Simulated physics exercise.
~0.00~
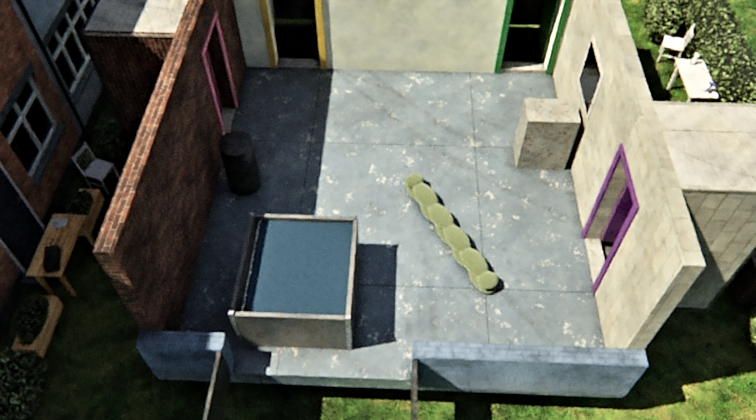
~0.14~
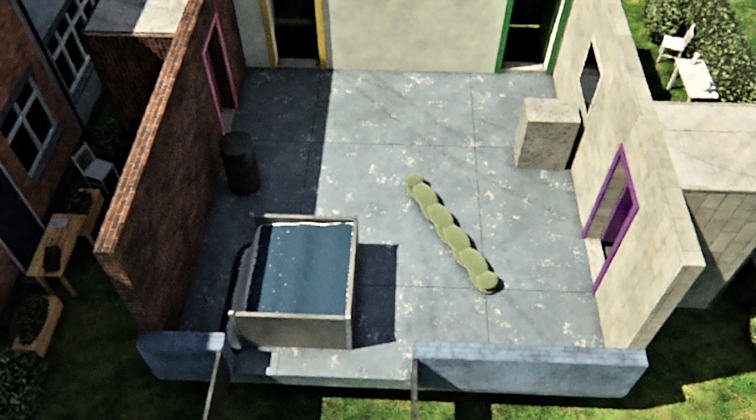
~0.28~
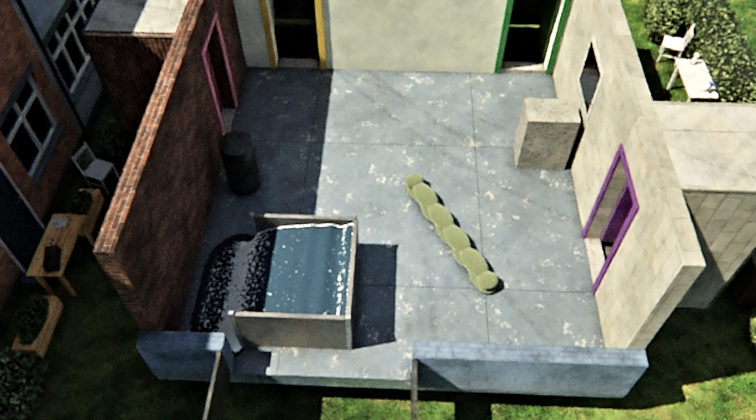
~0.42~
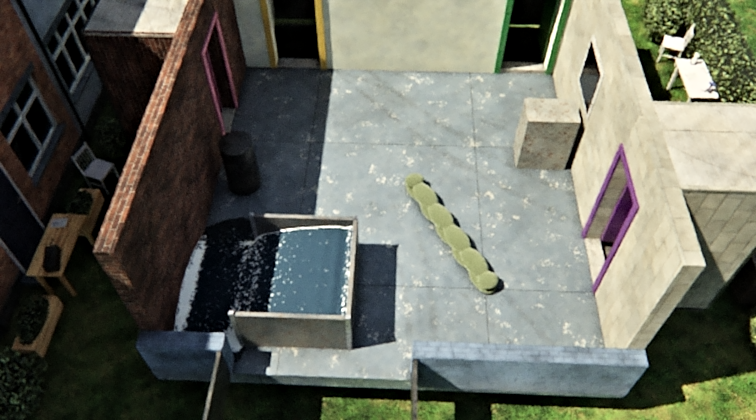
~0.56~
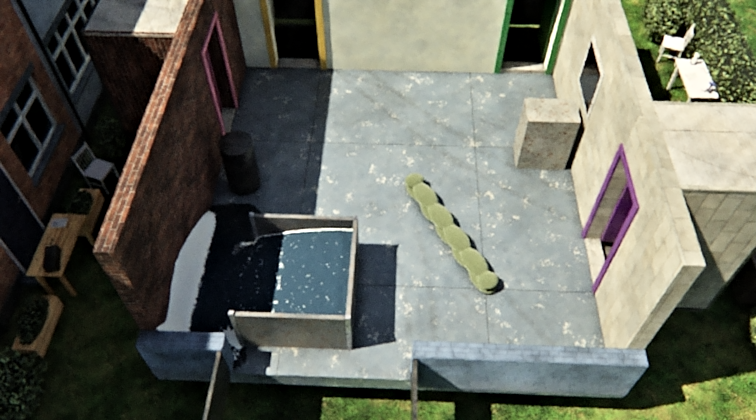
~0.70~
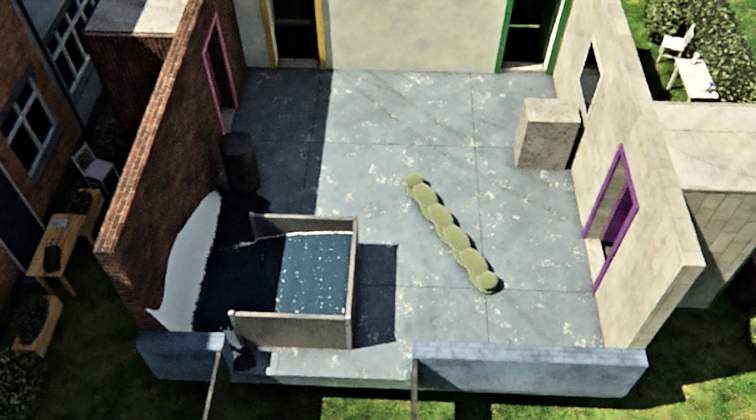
At first, a square open tank of still water stands near the front left of a walled, paved yard. Its left side gives way and water bursts out, dropping inside the tank. The dark, foamy flow spreads across the paving, runs up against the brick wall and widens towards the black barrel.
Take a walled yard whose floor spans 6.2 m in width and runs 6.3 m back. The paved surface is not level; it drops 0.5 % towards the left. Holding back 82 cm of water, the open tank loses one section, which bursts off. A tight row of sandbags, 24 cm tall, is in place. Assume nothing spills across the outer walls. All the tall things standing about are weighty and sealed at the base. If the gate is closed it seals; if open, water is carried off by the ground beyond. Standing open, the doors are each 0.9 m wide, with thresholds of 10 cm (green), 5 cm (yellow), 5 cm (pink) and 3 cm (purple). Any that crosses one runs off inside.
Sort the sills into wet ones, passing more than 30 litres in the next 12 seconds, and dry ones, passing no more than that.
Green door: Dry; yellow door: Wet; pink door: Dry; purple door: Dry.
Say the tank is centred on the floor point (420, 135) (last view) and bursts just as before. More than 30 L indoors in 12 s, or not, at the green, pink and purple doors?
Green: Within limit; pink: Too much; purple: Within limit.
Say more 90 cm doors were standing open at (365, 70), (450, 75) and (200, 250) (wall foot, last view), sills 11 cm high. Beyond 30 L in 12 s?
Taking them in order, the first gets too little, the second too little and the third enough.
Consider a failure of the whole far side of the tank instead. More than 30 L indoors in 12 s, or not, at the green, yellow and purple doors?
Log - green: Threshold not reached, yellow: Threshold topped, purple: Threshold not reached.
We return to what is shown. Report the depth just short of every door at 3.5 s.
Depths: Green door 0 cm, yellow door 11 cm, pink door 4 cm, purple door 0 cm.
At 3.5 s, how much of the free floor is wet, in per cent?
60 %.
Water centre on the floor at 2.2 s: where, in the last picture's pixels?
Close to (259, 252) in the last picture.
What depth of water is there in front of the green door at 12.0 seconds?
It's some 5.5 centimetres deep.
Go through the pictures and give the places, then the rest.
In the first frame, the open tank at (297, 266) is whole and still, 82 cm deep.
In the second frame, the front is at a hidden place, 0.9 m from the gap at (251, 285); 0.4 m2 of floor is under water; 82 cm left at the back of the open tank.
In the third frame, the front is at a hidden place, 1.1 m from the gap at (251, 286); 1.4 m2 of floor is under water; 75 cm left at the back of the open tank.
In the fourth frame, water pours out at (252, 287) and has run 1.5 m, to (213, 230); typically 17 cm deep outside, 70 cm at the open tank's back.
In the fifth frame, the front is at (211, 209), 1.9 m from the gap at (252, 287); 2.5 m2 of floor is under water; 68 cm left at the back of the open tank.
In the sixth frame, water pours out at (252, 288) and has run 2.3 m, to (216, 190); typically 24 cm deep outside, 58 cm at the open tank's back.
After 1.4 s water covers 15 % of the floor and is deepest (58 cm) near (174, 355); green door not reached, yellow door not reached, pink door 5 cm at the sill, 0 L in, purple door not reached.
After 2.2 s water covers 35 % of the floor and is deepest (42 cm) near (235, 199); green door not reached, yellow door 5 cm at the sill, 0 L in, pink door 6 cm at the sill, 0 L in, purple door not reached.
After 3.5 s water covers 60 % of the floor and is deepest (24 cm) near (247, 302); green door not reached, yellow door 11 cm at the sill, 37 L in, pink door 4 cm at the sill, 1 L in, purple door not reached.
After 7.0 s water covers 75 % of the floor and is deepest (13 cm) near (235, 199); green door 9 cm at the sill, 2 L in, yellow door 7 cm at the sill, 62 L in, pink door 2 cm at the sill, 1 L in, purple door not reached.
After 12.0 s water covers 95 % of the floor and is deepest (8 cm) near (210, 215); green door 5 cm at the sill, 3 L in, yellow door 4 cm at the sill, 67 L in, pink door 5 cm at the sill, 2 L in, purple door 3 cm at the sill, 0 L in.
